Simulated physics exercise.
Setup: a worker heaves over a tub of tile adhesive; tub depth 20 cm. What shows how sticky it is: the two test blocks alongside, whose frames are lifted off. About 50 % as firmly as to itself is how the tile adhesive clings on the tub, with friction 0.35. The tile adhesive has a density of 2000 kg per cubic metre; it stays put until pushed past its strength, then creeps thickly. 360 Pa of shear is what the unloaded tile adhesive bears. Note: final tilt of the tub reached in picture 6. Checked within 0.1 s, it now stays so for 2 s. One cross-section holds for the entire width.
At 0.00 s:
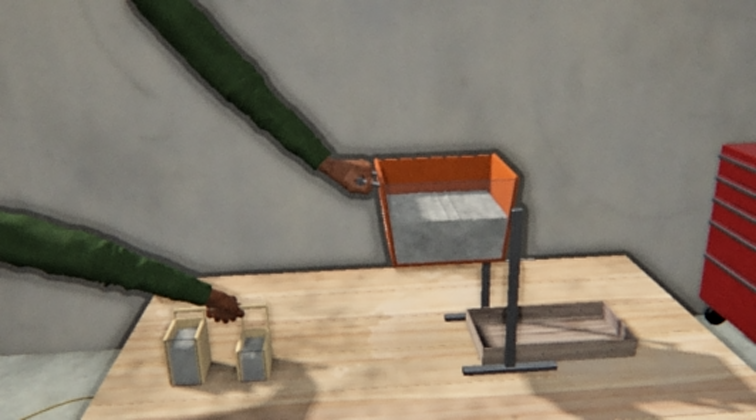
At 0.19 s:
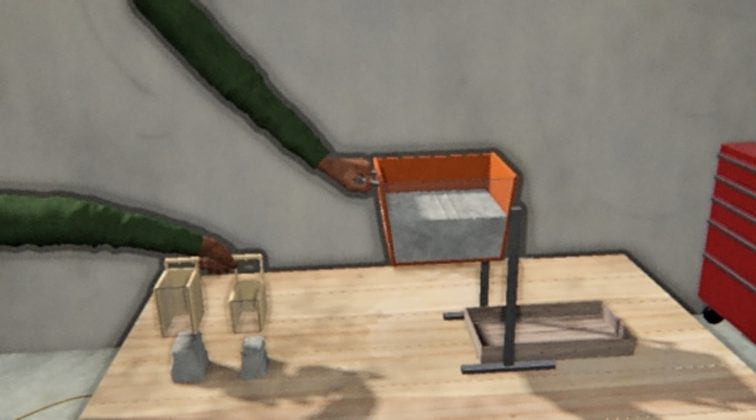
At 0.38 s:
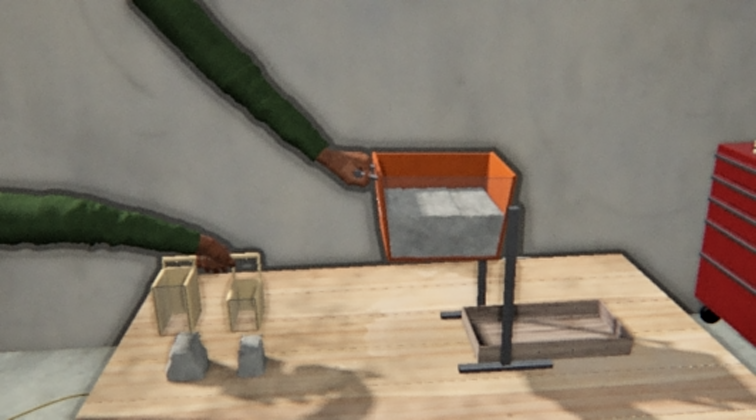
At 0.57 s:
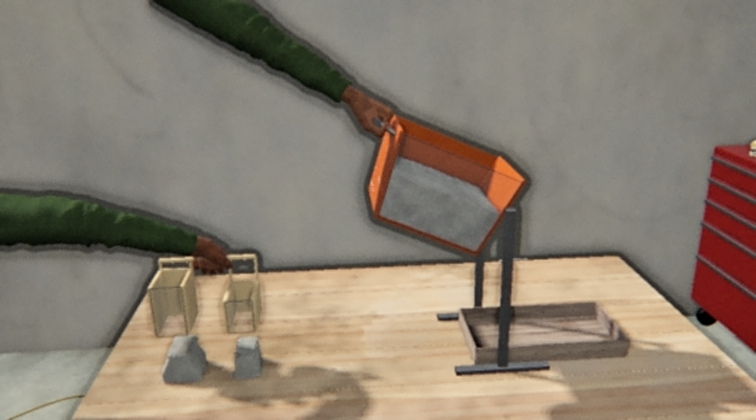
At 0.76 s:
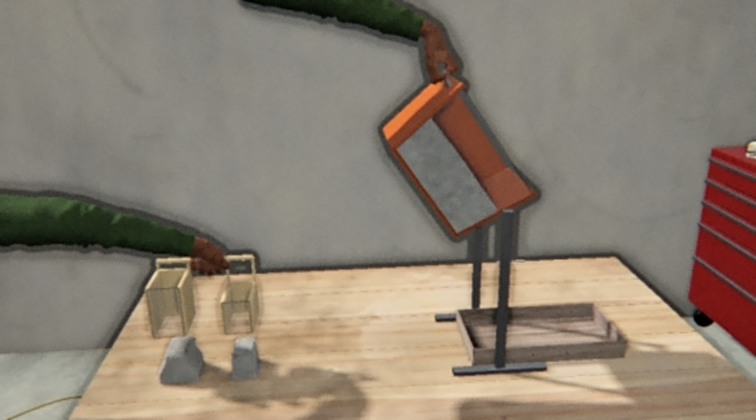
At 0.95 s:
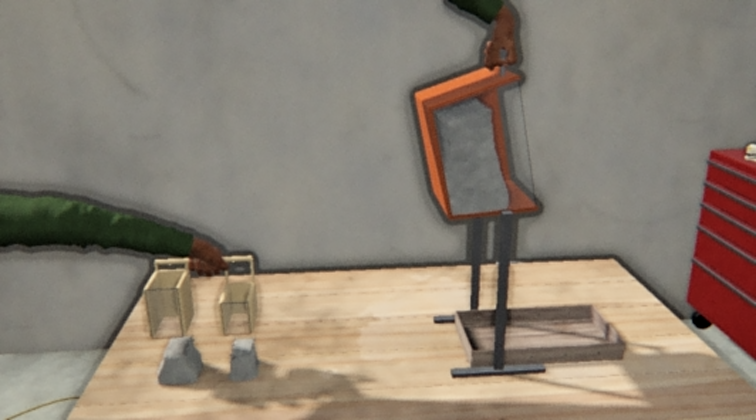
On a wooden workbench against a grey wall, one green-sleeved arm lifts two open molds off small grey blocks, the left one slumping slightly, then another arm steeply tilts an orange tub of grey material rightward on its stand.
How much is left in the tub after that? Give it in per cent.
About 62 %.
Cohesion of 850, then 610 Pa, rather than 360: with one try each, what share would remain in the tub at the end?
Try one gives 100 per cent, try two gives 65 per cent.
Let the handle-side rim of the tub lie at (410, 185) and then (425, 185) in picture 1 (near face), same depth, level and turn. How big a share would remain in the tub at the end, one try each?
I'd say near 80 percent the first time and near 100 percent the second.
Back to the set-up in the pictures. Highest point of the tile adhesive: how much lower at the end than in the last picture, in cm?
About 14 cm.
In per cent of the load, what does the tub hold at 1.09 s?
It comes to about 100 percent of the start.
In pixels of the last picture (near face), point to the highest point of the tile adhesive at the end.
Peak location: Approx. (462, 172).
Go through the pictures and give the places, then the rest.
The first picture shows handle-side rim at (385, 184), tilt 0 degrees; highest point of the tile adhesive at (435, 220); test blocks 11 cm, 6.9 cm high (left to right).
The second picture shows handle-side rim at (384, 183), tilt 0 degrees; highest point of the tile adhesive at (434, 219); test blocks 9.4 cm, 6.8 cm high (left to right).
The third picture shows handle-side rim at (383, 177), tilt 2 degrees; highest point of the tile adhesive at (392, 216); test blocks 8.6 cm, 6.8 cm high (left to right).
The fourth picture shows handle-side rim at (404, 133), tilt 24 degrees; highest point of the tile adhesive at (392, 176); test blocks 8.3 cm, 6.8 cm high (left to right).
The fifth picture shows handle-side rim at (464, 88), tilt 55 degrees; highest point of the tile adhesive at (429, 122); test blocks 8.3 cm, 6.8 cm high (left to right).
The sixth picture shows handle-side rim at (519, 80), tilt 79 degrees; highest point of the tile adhesive at (486, 112); test blocks 8.3 cm, 6.8 cm high (left to right).
By 1.09 s, the tub is at 79 degrees and holds 98 %.
By 1.26 s, the tub is at 79 degrees and holds 71 %.
By 1.43 s, the tub is at 79 degrees and holds 65 %.
By 1.60 s, the tub is at 79 degrees and holds 65 %.
By 2.95 s, at the end, the tub is at 79 degrees and holds 62 %.
